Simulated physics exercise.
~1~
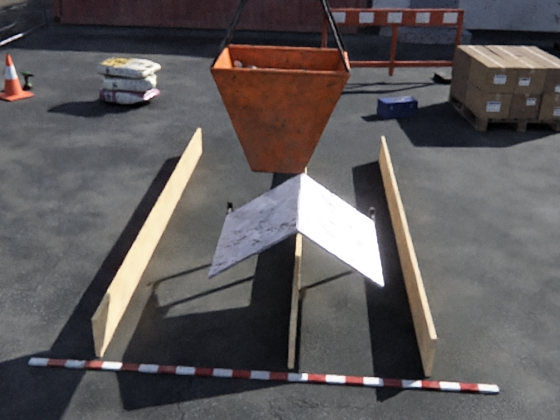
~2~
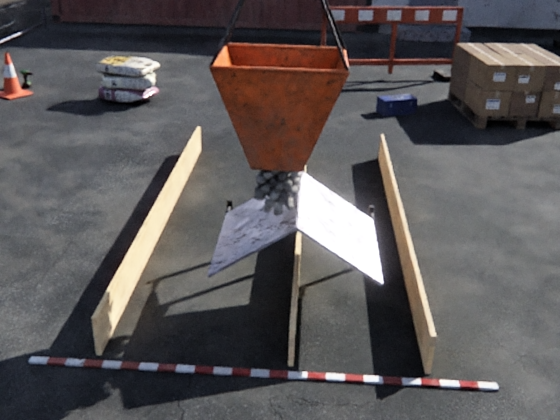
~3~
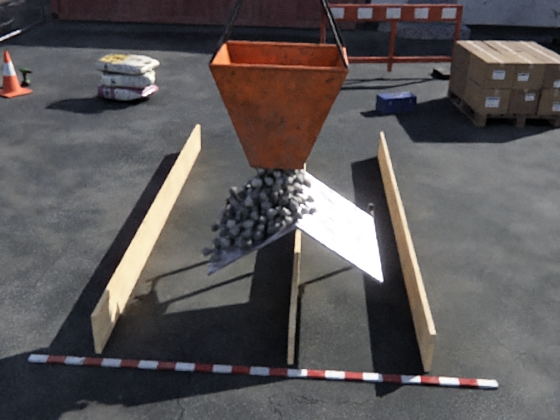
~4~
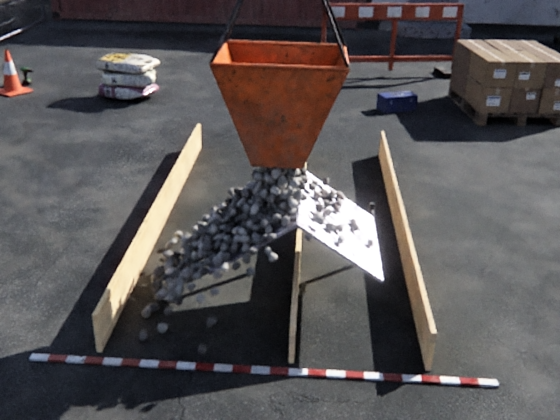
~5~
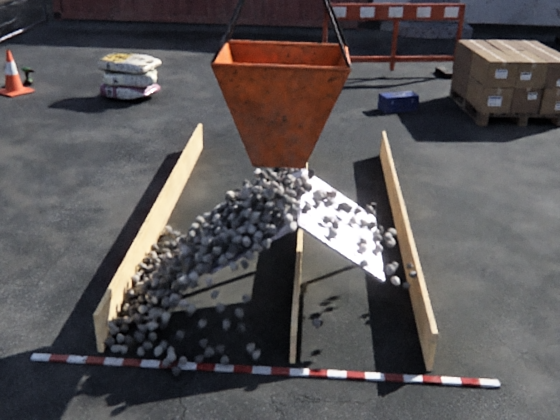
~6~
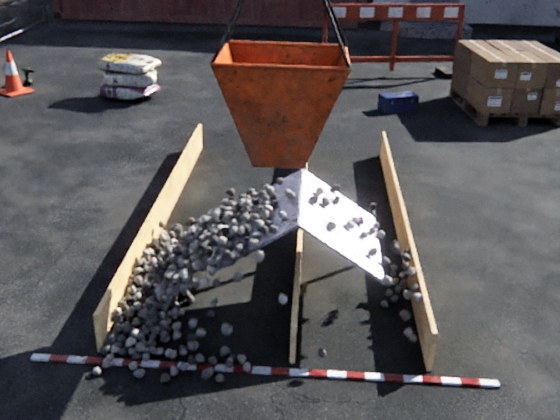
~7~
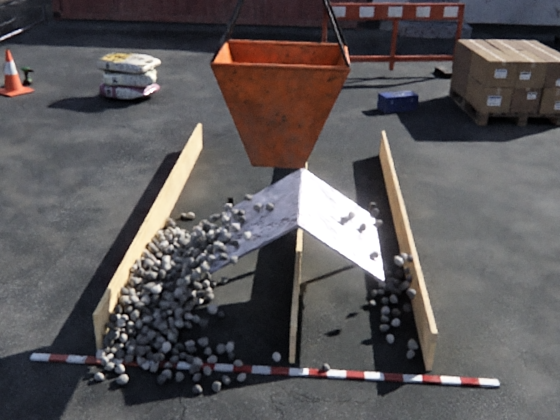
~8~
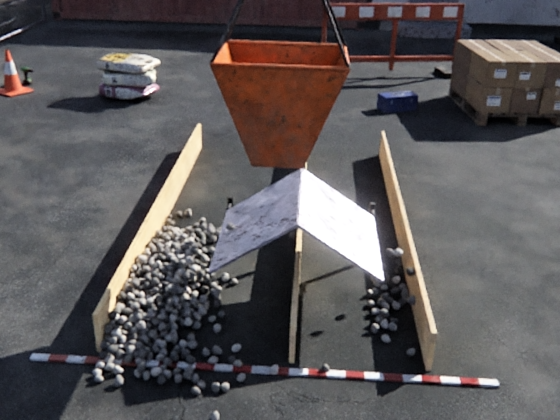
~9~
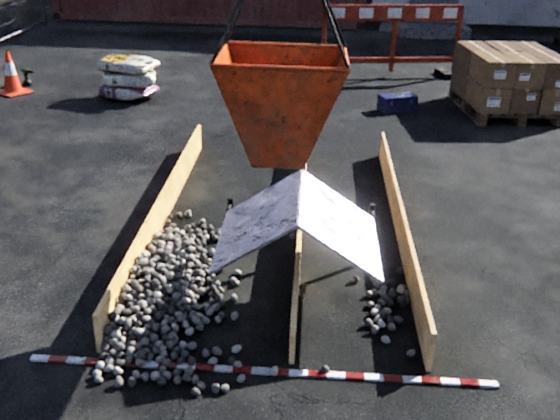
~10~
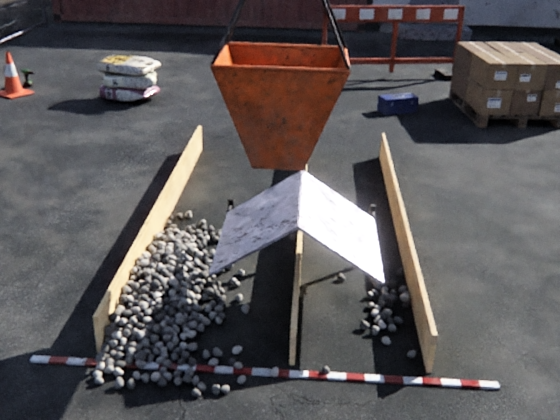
The footage shows grey rounded stones dropping from a hanging orange skip onto a peaked pair of steel slopes, most sliding left and some right between wooden planks. The skip empties and the slopes clear, leaving a large heap at left and a small cluster at right.
